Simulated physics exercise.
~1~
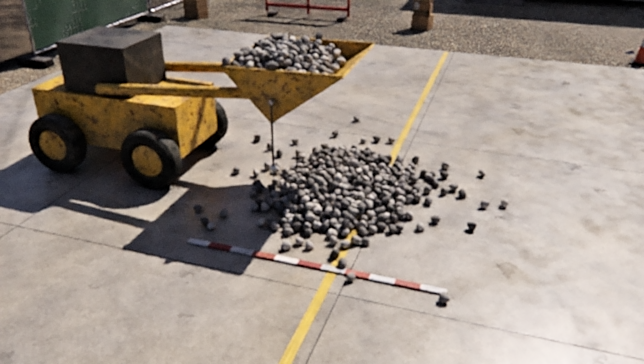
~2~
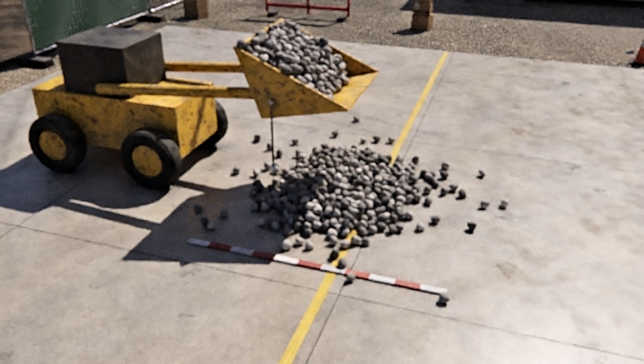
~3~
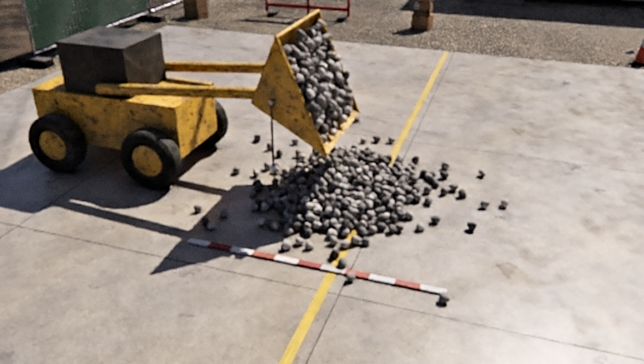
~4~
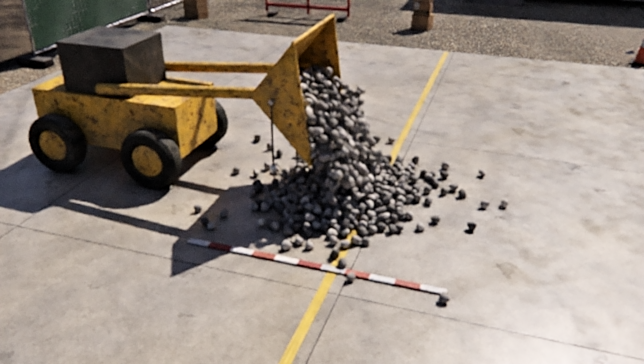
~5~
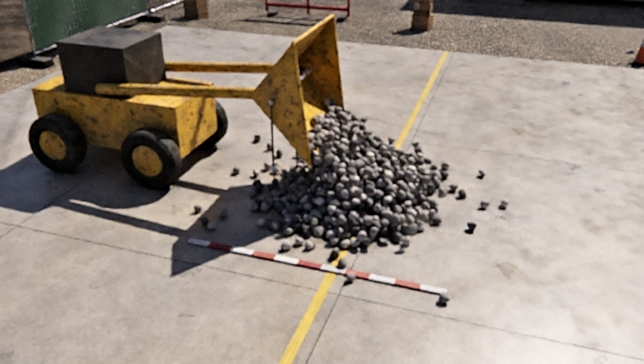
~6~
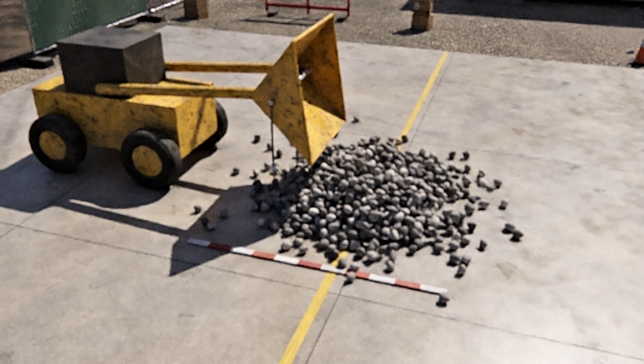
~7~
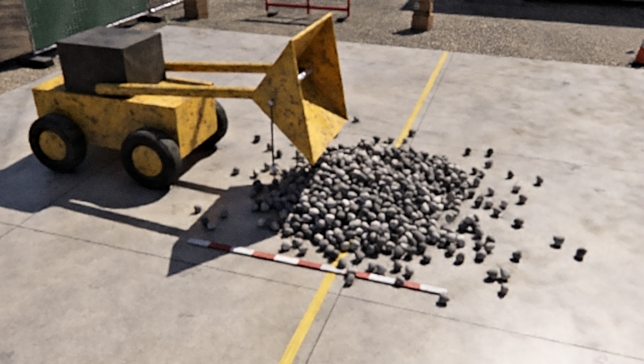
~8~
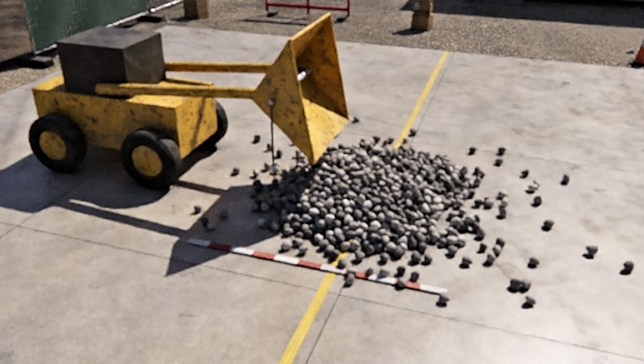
A yellow loader tips its bucket and empties gray stones onto a spreading pile.
